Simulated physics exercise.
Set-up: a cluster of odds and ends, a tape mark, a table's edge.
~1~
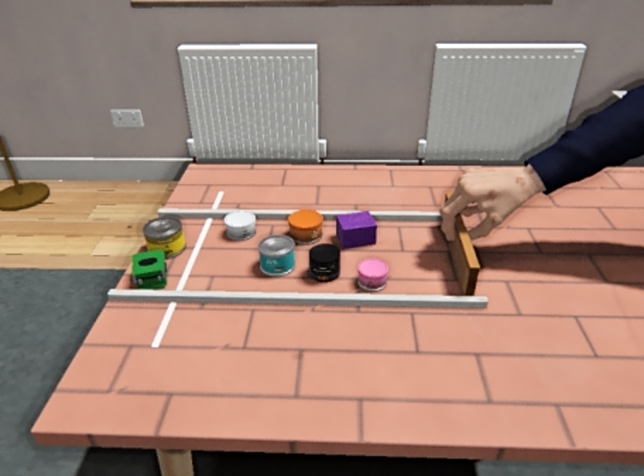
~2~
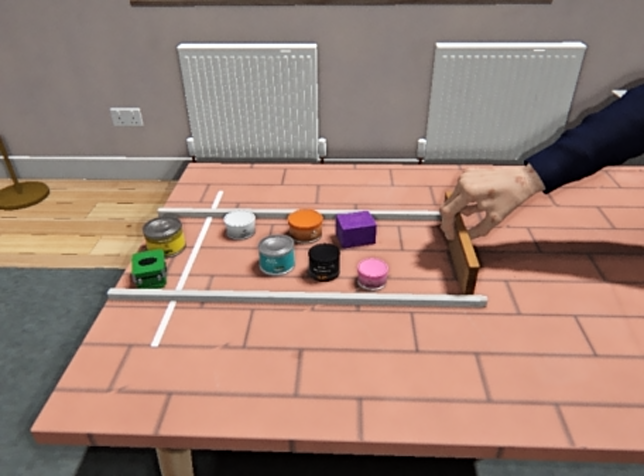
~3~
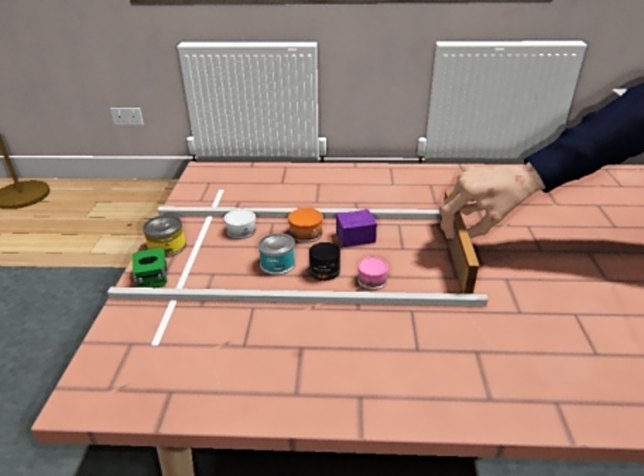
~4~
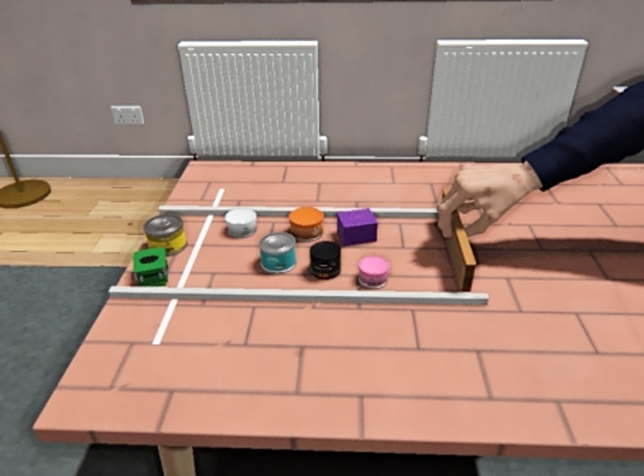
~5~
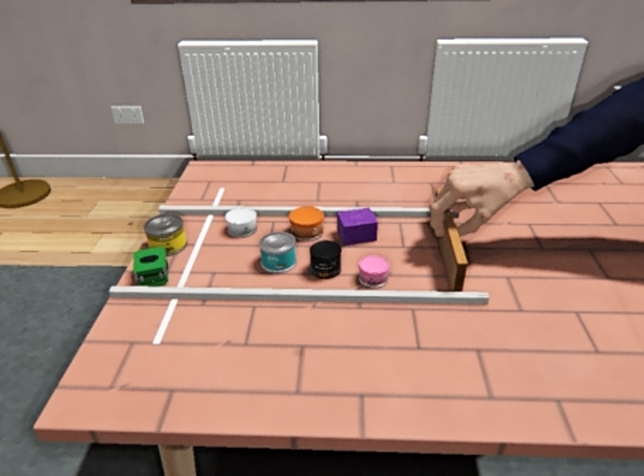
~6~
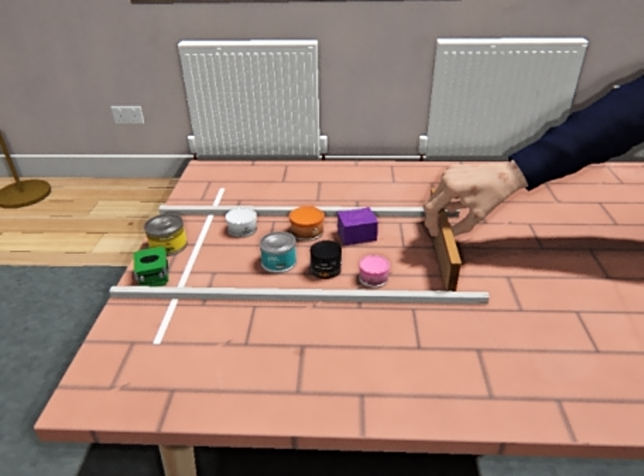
A hand holds a wooden board upright at the right end of two pale rails on a brick-patterned table, barely moving at first, then slides it slightly left. The tins, pots and purple box between the rails stay put, as do the yellow tin and green case left of the white tape.
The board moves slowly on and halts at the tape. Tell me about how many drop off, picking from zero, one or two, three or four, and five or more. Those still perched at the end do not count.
The push drops only one or a pair off the table.
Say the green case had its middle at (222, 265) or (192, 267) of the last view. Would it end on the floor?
In order: Keeps its place; keeps its place.
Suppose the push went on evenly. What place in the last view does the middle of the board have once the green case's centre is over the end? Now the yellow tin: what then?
The middle is at (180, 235) when it's the green case, and at (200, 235) when it's the yellow tin.
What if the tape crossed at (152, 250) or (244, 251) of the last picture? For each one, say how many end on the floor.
The counts: 6 and 0.
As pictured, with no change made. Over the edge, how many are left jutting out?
That adds up to 1.
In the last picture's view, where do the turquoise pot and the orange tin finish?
Turquoise pot: (168, 238); orange tin: (156, 220).
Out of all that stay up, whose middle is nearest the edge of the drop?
That would be the orange tin.
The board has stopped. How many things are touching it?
Number in contact with it: 3.
Soon after, none off yet; yellow tin at rest near (166, 235); green case at rest near (152, 268); white tin at rest near (242, 222).
After that, none off yet; yellow tin at rest near (166, 235); green case at rest near (152, 268); white tin displaced about its own width near (198, 221).
In the end, the number that fall off is one or two; gone, white tin and yellow tin.
